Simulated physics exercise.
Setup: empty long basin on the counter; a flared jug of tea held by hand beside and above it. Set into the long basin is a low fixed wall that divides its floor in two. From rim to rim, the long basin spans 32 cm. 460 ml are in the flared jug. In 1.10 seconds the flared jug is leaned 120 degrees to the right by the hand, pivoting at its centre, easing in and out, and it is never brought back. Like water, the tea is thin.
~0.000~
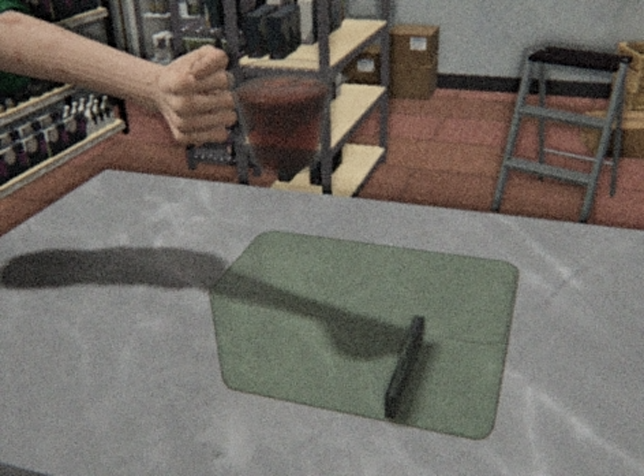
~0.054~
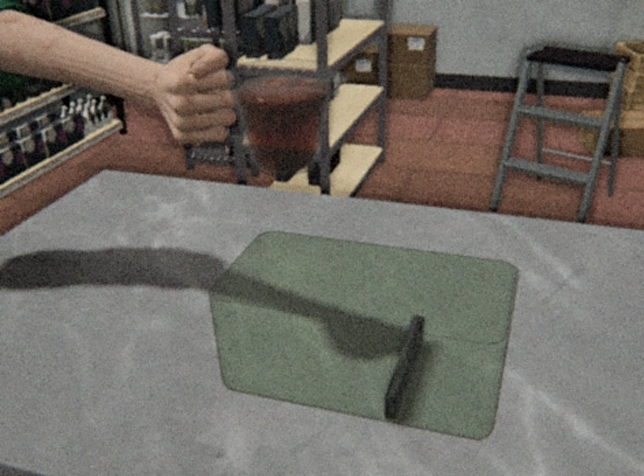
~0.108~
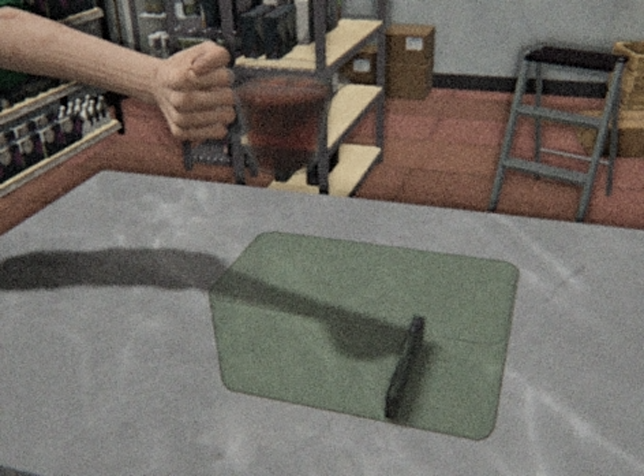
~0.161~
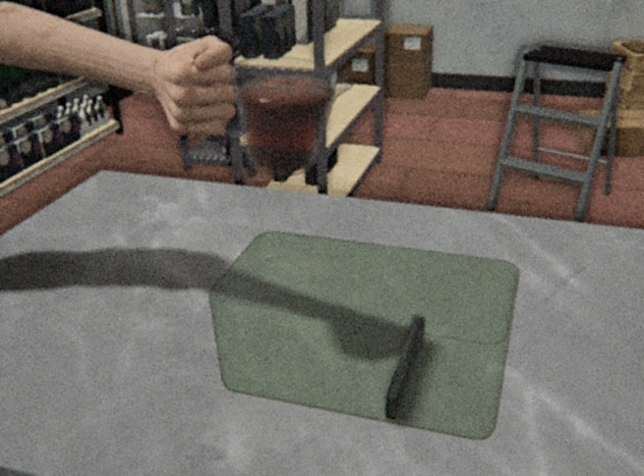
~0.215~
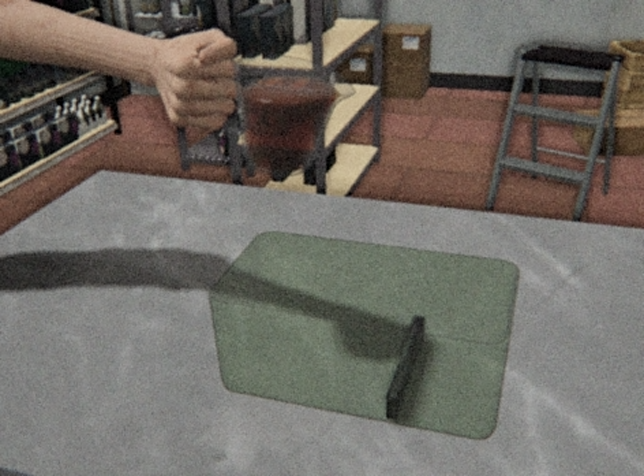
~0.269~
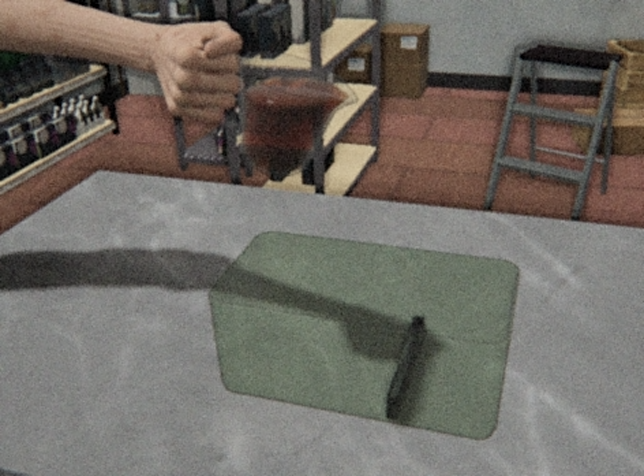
A hand at the upper left slowly leans a flared jug of reddish-brown tea to the right, gently at first and then faster, while the camera stays still. The jug is above a grey counter seen from slightly above, where an empty, long green basin sits near the centre. Behind are shelves at left and centre, cardboard boxes, and a grey step stool at right on a red tiled floor.
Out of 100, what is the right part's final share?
About 48 out of 100.
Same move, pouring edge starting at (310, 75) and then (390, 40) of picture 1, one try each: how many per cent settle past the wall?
About 5 %, then about 65 %.
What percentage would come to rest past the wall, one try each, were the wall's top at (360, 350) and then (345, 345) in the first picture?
It comes to 85 per cent, and then 85 per cent.
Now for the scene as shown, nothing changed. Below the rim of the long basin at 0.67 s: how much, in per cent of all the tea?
Around 16%.
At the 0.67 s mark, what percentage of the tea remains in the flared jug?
Around 52 percent.
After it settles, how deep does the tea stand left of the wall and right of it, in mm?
I'd say close to 8 mm on the left, close to 14 mm on the right.
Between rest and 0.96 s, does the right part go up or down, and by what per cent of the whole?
Net change: A rise of about 1 %.
Then, 0.67 s in, the tilt is 80° and 52 per cent is still to pour, 1 is left of the wall and 15 right of it.
Then, 0.96 s in, the tilt is 115° and 2 per cent is still to pour, 40 is left of the wall and 47 right of it.
Then, 1.27 s in, the tilt is 120° and 0 per cent is still to pour, 50 is left of the wall and 48 right of it.
Then, 1.60 s in, the tilt is 120° and 0 per cent is still to pour, 50 is left of the wall and 48 right of it.
Finally, 50 per cent lies left of the wall, 48 right of it and 2 outside.
